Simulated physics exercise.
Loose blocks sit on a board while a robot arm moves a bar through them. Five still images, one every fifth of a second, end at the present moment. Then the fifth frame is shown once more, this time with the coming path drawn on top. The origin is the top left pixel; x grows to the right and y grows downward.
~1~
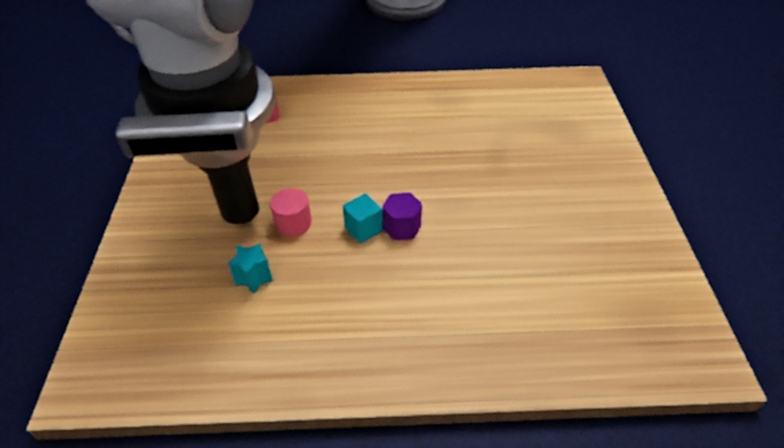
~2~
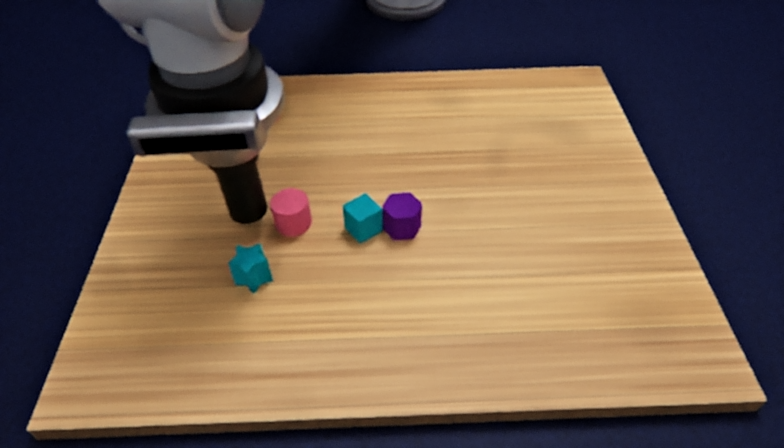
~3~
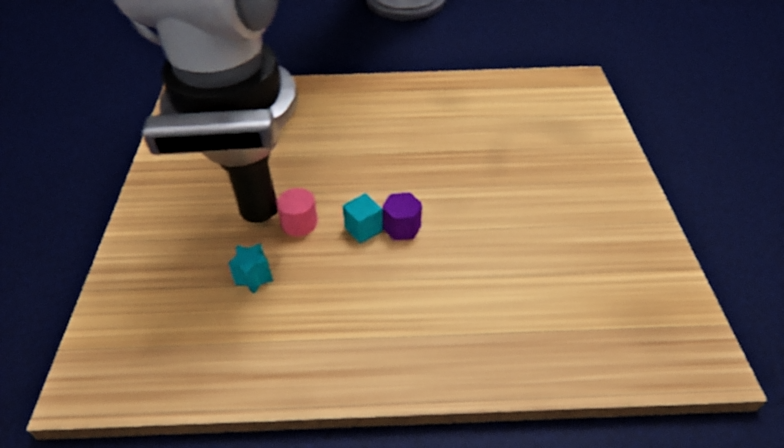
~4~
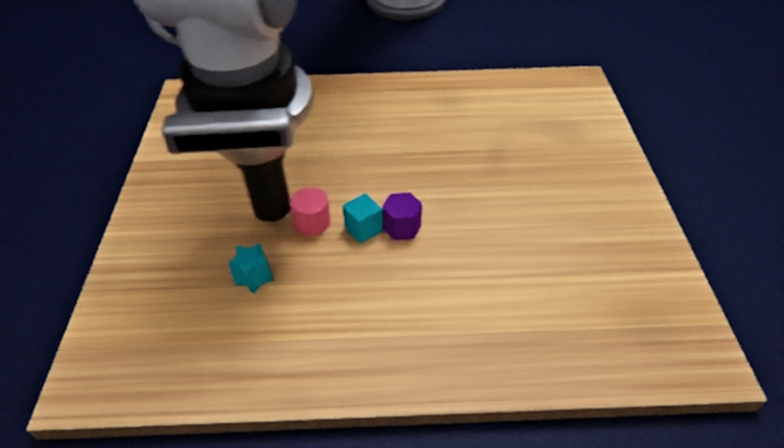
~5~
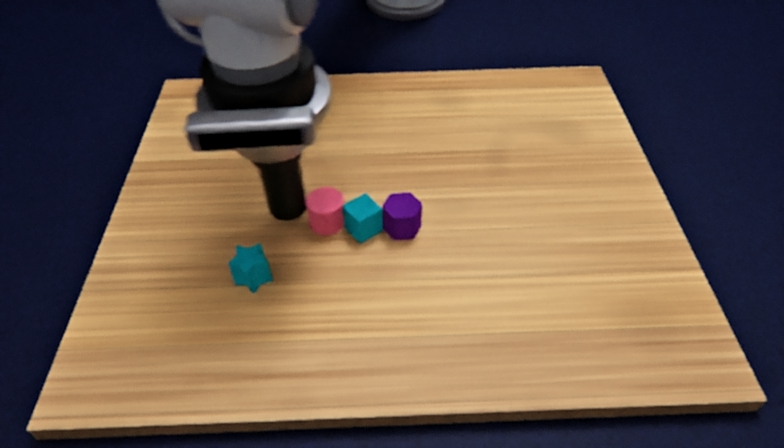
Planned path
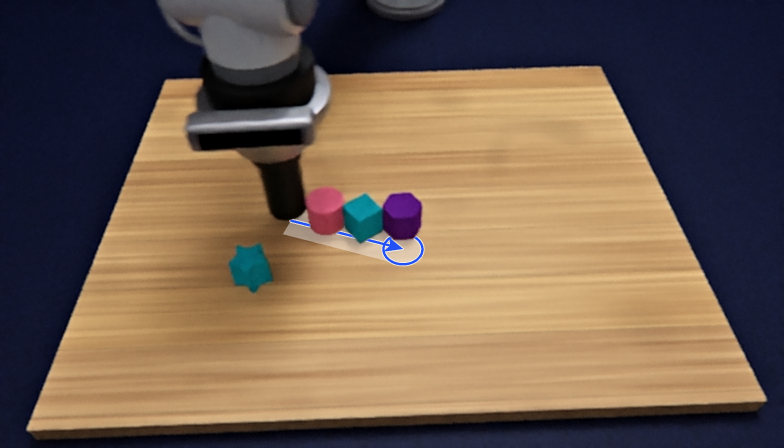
A robot arm holding a dark bar moves slowly right across a wooden board, closing the small gap to a pink disc. The bar then pushes the disc right until it sits beside a turquoise square block touching a purple hexagonal one, while the turquoise star stays still.
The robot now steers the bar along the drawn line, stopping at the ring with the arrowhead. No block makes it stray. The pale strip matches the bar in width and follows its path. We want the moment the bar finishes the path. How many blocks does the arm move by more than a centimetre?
My prediction: No fewer than three blocks.
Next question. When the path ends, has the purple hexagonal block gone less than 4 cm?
No - that is not the case.
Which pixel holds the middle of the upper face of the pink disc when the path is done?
Around (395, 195).
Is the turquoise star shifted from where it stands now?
Answer: No.
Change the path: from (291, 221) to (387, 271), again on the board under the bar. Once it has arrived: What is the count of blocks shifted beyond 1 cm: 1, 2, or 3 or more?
Count: Three or more.
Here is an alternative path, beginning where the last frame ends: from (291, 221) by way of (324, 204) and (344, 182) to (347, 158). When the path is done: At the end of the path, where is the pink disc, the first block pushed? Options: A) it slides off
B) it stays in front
I'll go with A - it slides off.
Drawn move, from (291, 221) to (403, 249).
The first path, step by step. One third of the way, bar (326, 216); pink disc (362, 200); turquoise square block (394, 209), turned 50° clockwise; purple hexagonal block (430, 207), turned 35° anticlockwise.
Two thirds of the way, bar (365, 226); pink disc (392, 197); turquoise square block (425, 203), turned 60° clockwise; purple hexagonal block (457, 210).
At the end, bar (403, 235); turquoise star still; pink disc (395, 195); turquoise square block (429, 201), turned 65° clockwise; purple hexagonal block (460, 210).
